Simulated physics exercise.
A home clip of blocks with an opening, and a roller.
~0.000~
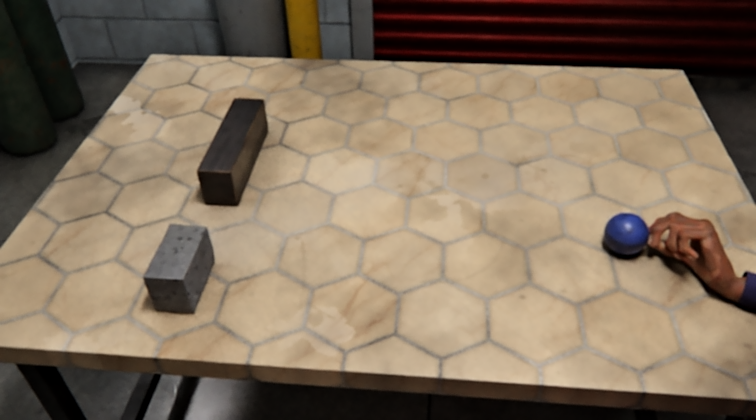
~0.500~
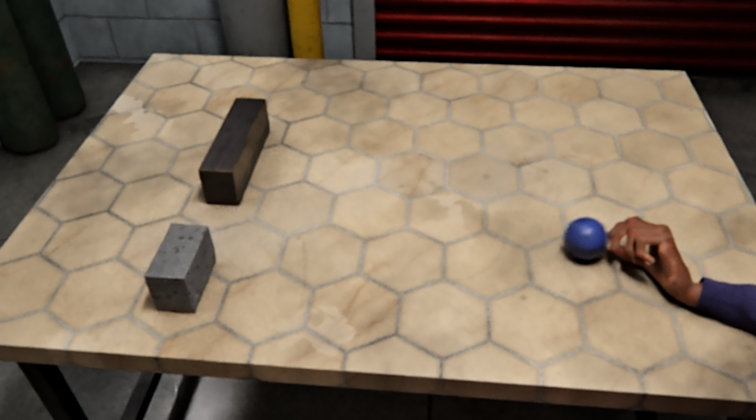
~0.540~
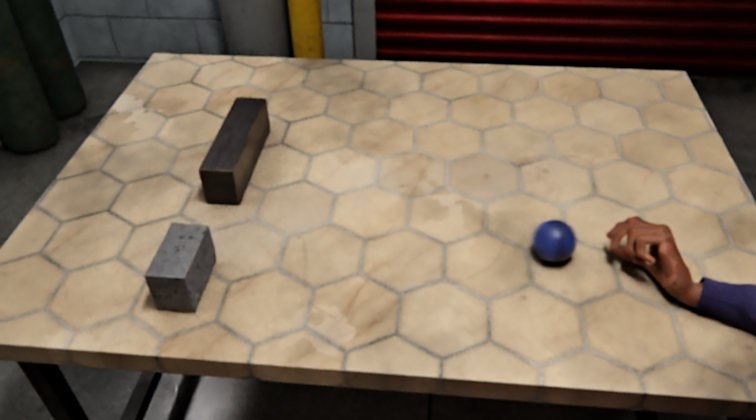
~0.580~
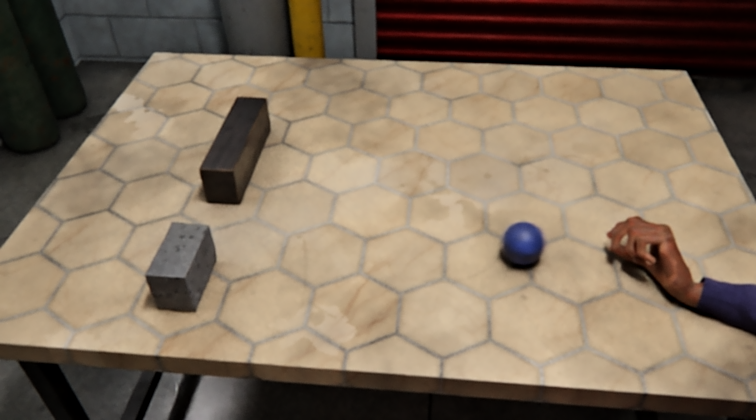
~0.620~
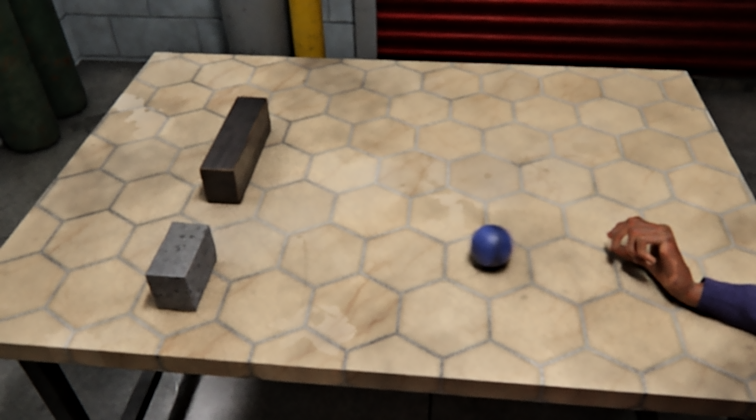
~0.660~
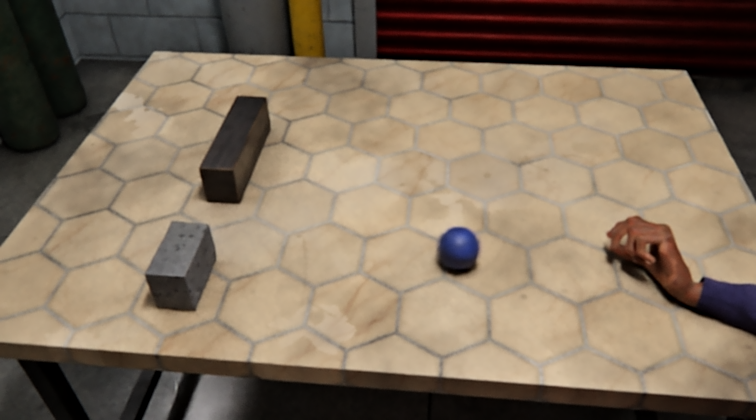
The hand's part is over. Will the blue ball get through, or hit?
The blue ball bounces off.
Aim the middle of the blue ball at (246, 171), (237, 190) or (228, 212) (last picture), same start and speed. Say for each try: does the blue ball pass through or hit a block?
Try by try, it is stopped; bounces off; gets between the blocks.
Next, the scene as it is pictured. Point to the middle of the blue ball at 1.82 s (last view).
Roughly at (268, 368).
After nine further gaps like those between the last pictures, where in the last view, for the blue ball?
Its middle is close to (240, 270).
After 1.08 s, blue ball coming back near (242, 280).
After 1.82 s, blue ball coming back near (268, 368).
By the end (2.3 s), the blue ball hits a block.
